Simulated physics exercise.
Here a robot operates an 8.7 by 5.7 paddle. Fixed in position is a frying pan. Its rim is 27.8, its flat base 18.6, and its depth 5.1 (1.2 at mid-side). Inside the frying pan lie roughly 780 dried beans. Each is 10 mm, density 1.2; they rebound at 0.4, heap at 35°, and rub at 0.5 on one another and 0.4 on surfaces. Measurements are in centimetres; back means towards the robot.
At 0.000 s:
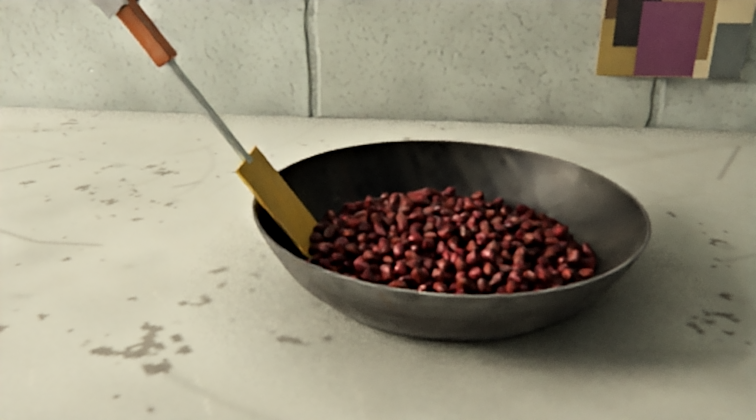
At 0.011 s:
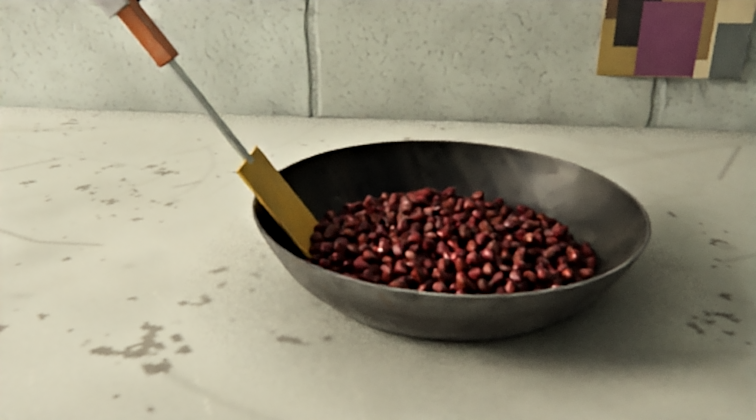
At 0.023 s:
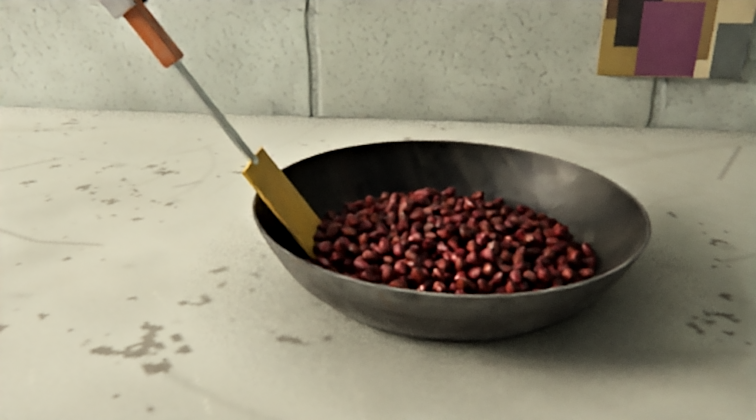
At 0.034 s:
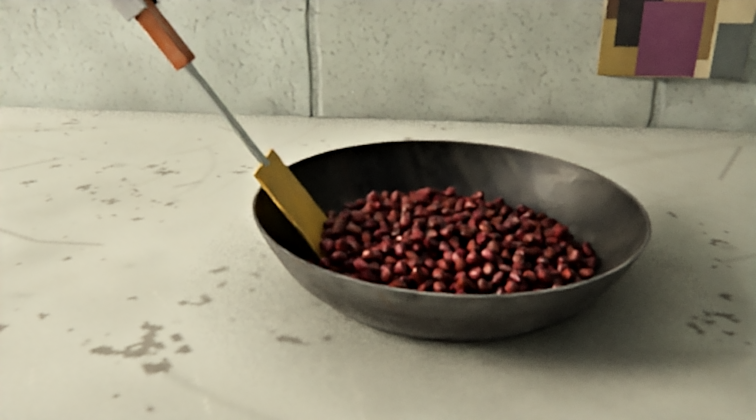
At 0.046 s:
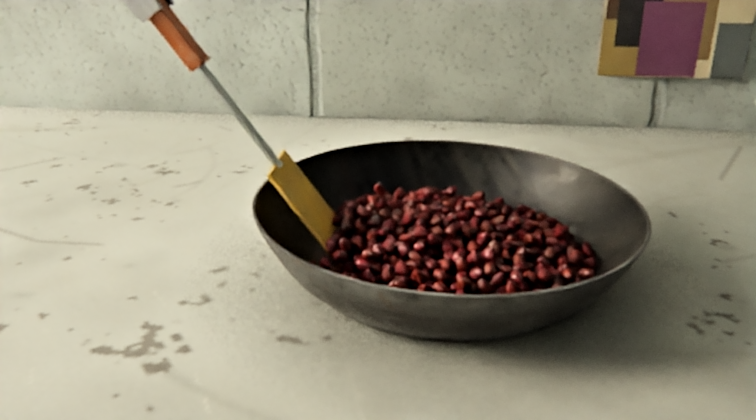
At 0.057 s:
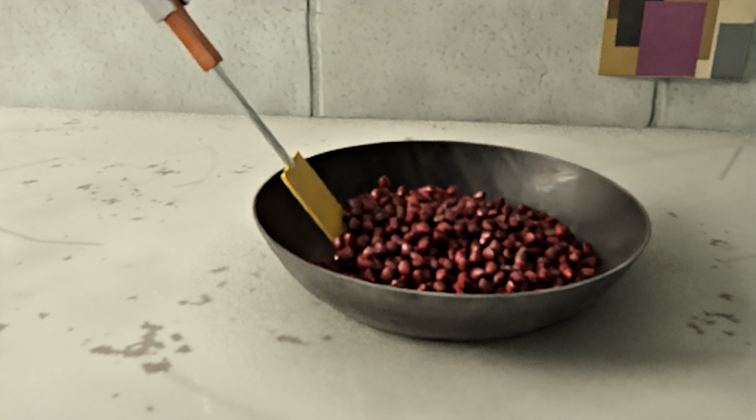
On a pale, worn countertop, a yellow paddle with an orange-and-grey handle rested at the left side of a dark pan of reddish beans, then slid slowly right, pushing the nearest beans inward.
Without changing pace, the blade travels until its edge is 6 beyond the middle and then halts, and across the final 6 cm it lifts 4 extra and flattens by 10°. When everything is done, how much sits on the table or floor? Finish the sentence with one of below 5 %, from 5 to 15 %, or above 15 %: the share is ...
The share is below 5 %.
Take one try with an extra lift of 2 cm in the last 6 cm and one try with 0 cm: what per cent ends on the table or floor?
I'd say close to 0 percent for the first and close to 0 percent for the second.
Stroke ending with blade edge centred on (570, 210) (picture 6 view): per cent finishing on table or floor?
Something close to 5 in a hundred.
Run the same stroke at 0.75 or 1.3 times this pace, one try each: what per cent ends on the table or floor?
Roughly 0 percent for the first try, 10 percent for the second.
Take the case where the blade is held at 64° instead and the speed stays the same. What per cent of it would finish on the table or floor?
It would come to roughly 0 percent.
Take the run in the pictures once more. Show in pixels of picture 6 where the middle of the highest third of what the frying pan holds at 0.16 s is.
I'd say close to (488, 231).
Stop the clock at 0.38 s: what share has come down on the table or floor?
That would be near 0 per cent, give or take.
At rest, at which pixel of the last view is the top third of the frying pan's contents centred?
It is centred around (552, 237).
By 0.11 s, sloping 54°, highest piece 5 above the table; 777 in the frying pan.
By 0.16 s, sloping 50°, highest piece 6 above the table; 777 in the frying pan.
By 0.38 s, sloping 44°, highest piece 6 above the table; 769 in the frying pan, 5 on the table or floor, 3 on the blade or in flight.
By 1.43 s, sloping 44°, highest piece 6 above the table; 769 in the frying pan, 8 on the table or floor.
Final count, 769 in the frying pan, 8 on the table or floor. That is 1 % on the table or floor.
